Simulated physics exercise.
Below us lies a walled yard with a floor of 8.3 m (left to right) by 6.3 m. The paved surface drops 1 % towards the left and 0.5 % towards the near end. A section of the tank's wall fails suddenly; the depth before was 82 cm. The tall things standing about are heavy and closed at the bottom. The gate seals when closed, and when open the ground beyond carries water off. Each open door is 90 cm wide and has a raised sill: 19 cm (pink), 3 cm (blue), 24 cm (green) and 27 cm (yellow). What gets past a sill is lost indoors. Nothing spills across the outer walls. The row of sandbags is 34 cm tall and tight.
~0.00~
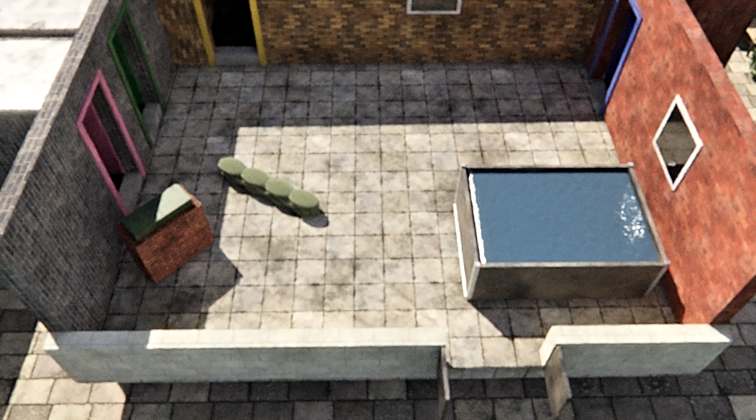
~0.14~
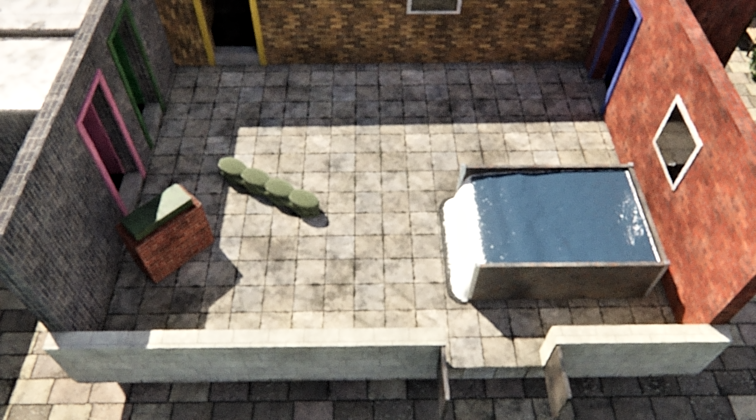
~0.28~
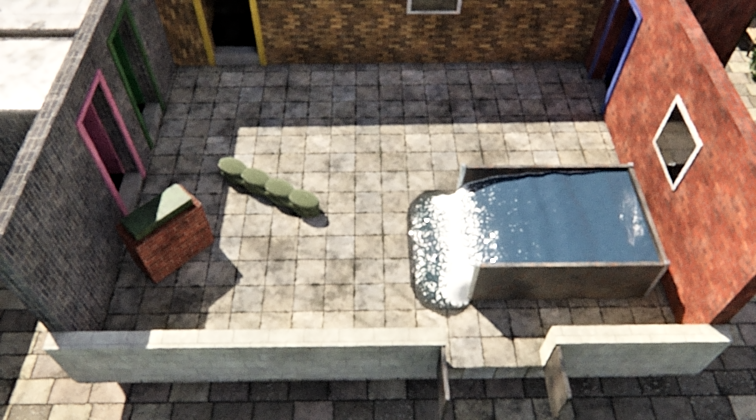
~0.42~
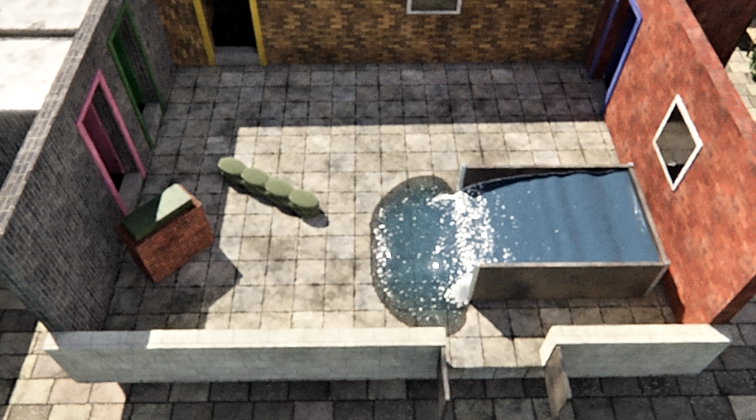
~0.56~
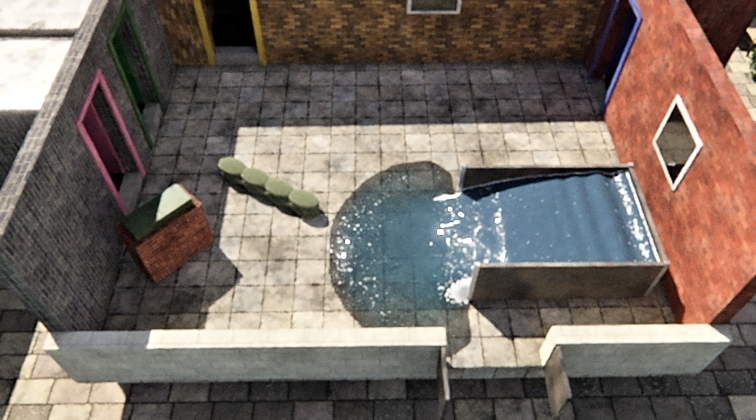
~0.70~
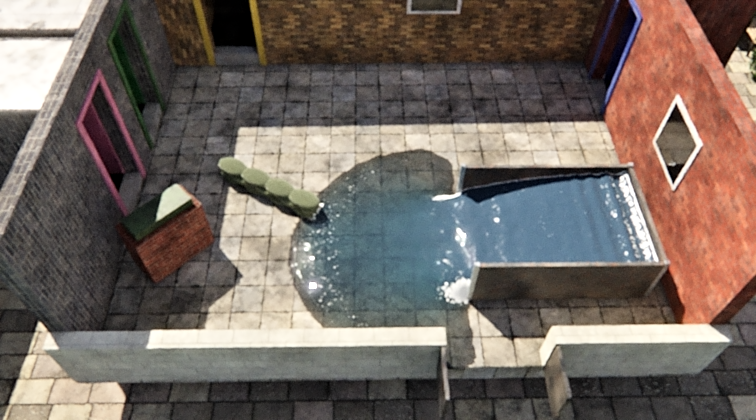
At first, water lies still in a rectangular tank beside the red wall of a paved yard. Then the tank's left side gives way and white, foaming water pours out onto the paving. It spreads leftward in a widening rounded sheet, reaching the row of green bushes as the tank's level lowers.
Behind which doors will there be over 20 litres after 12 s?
The water let in: At the pink door it keeps below the limit; at the blue door it passes the limit; at the green door it stays under the limit; at the yellow door it does not reach the limit.
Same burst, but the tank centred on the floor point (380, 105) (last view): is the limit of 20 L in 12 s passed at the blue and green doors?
Against that limit: Blue under, green above.
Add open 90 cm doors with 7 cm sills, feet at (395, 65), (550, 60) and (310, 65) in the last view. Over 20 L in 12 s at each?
In turn: Under, not over, over.
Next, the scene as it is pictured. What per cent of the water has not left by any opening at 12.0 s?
Roughly 94 in a hundred.
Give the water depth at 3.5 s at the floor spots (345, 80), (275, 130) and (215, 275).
Roughly 1, 5 and 19 cm, in turn.
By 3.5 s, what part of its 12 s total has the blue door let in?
Some 0 per cent by then.
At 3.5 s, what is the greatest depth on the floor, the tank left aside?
Up to some 46 cm.
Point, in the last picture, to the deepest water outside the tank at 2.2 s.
At about (95, 345).
After 1.4 s water covers 35 % of the floor and is deepest (37 cm) near (320, 219); pink door not reached, blue door not reached, green door not reached, yellow door not reached.
After 2.2 s water covers 50 % of the floor and is deepest (62 cm) near (95, 345); pink door 8 cm at the sill, 0 L in, blue door not reached, green door 10 cm at the sill, 0 L in, yellow door not reached.
After 3.5 s water covers 55 % of the floor and is deepest (46 cm) near (109, 300); pink door 9 cm at the sill, 1 L in, blue door not reached, green door 21 cm at the sill, 0 L in, yellow door 20 cm at the sill, 0 L in.
After 7.0 s water covers 80 % of the floor and is deepest (24 cm) near (141, 188); pink door 22 cm at the sill, 4 L in, blue door not reached, green door 18 cm at the sill, 2 L in, yellow door 13 cm at the sill, 3 L in.
After 12.0 s water covers 95 % of the floor and is deepest (12 cm) near (574, 84); pink door 9 cm at the sill, 8 L in, blue door 10 cm at the sill, 57 L in, green door 8 cm at the sill, 2 L in, yellow door 9 cm at the sill, 3 L in.
